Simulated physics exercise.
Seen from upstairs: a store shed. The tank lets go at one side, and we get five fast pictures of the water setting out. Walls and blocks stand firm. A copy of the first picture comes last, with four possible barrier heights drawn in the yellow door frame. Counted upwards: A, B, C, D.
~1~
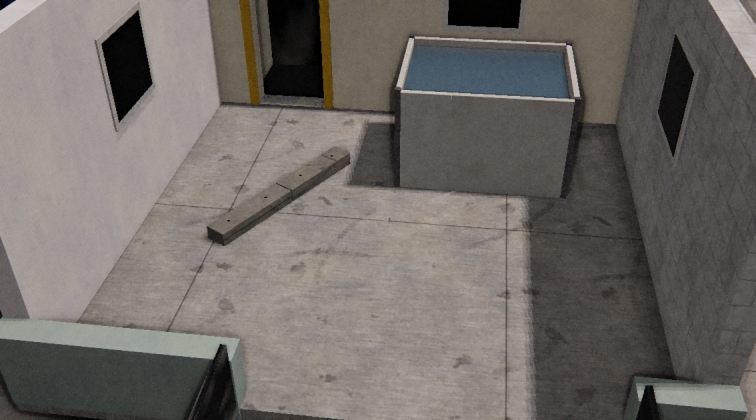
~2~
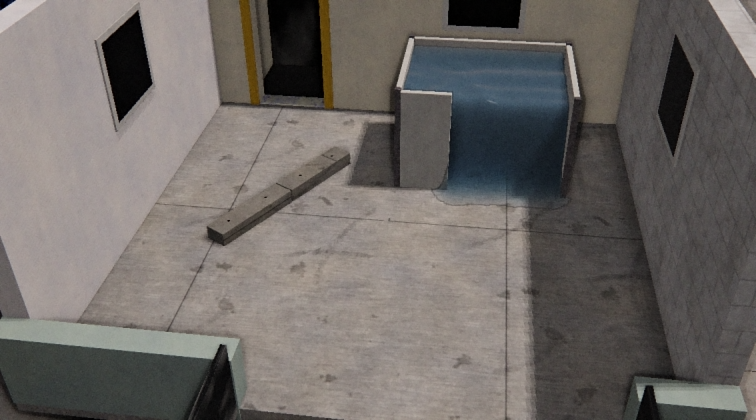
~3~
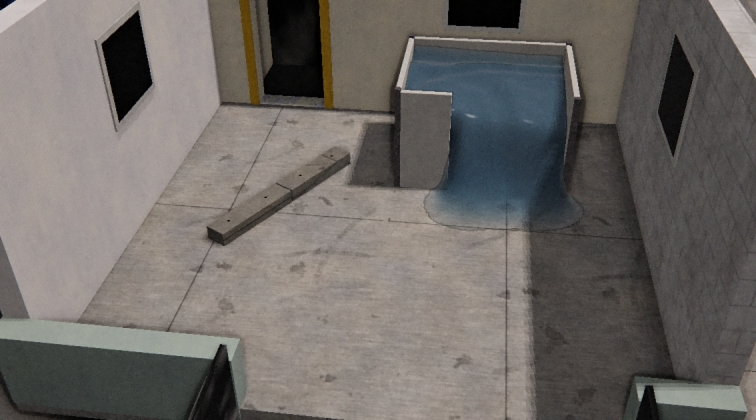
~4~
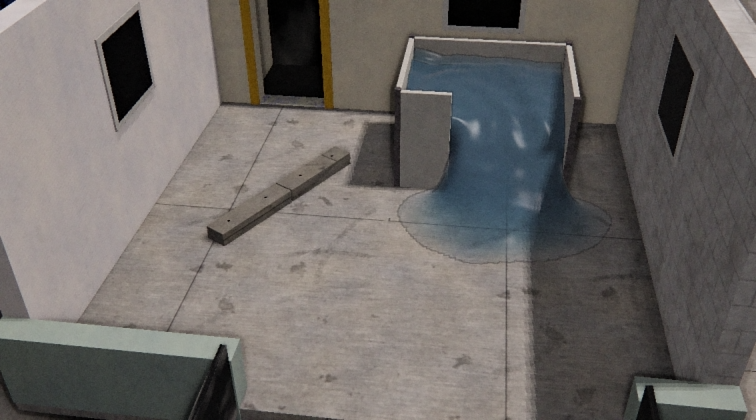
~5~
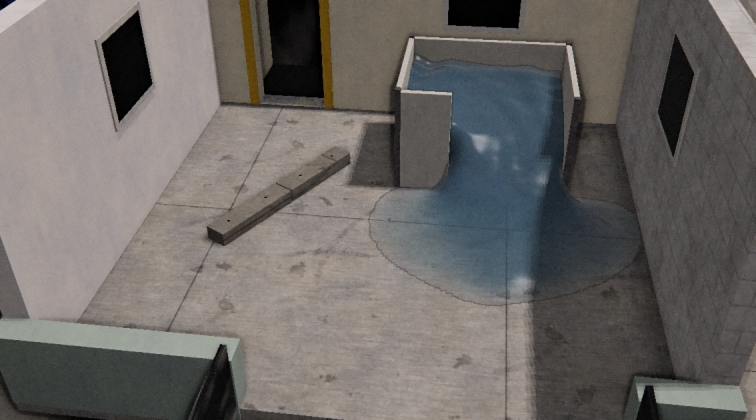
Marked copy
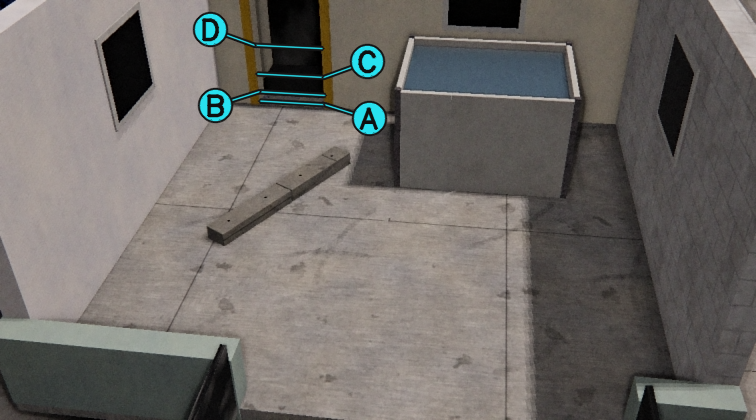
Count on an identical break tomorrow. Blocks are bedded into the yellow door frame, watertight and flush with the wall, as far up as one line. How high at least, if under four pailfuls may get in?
A.
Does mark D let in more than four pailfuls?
No, that is safe.
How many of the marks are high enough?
All of them.
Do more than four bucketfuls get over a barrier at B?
No, that is safe.
On the marked copy, A at (292, 102); B at (291, 93); C at (290, 75); D at (288, 46); from the bottom up A, B, C, D.
If A is chosen, nothing gets over.
If B is chosen, nothing gets over.
If C is chosen, nothing gets over.
If D is chosen, nothing gets over.
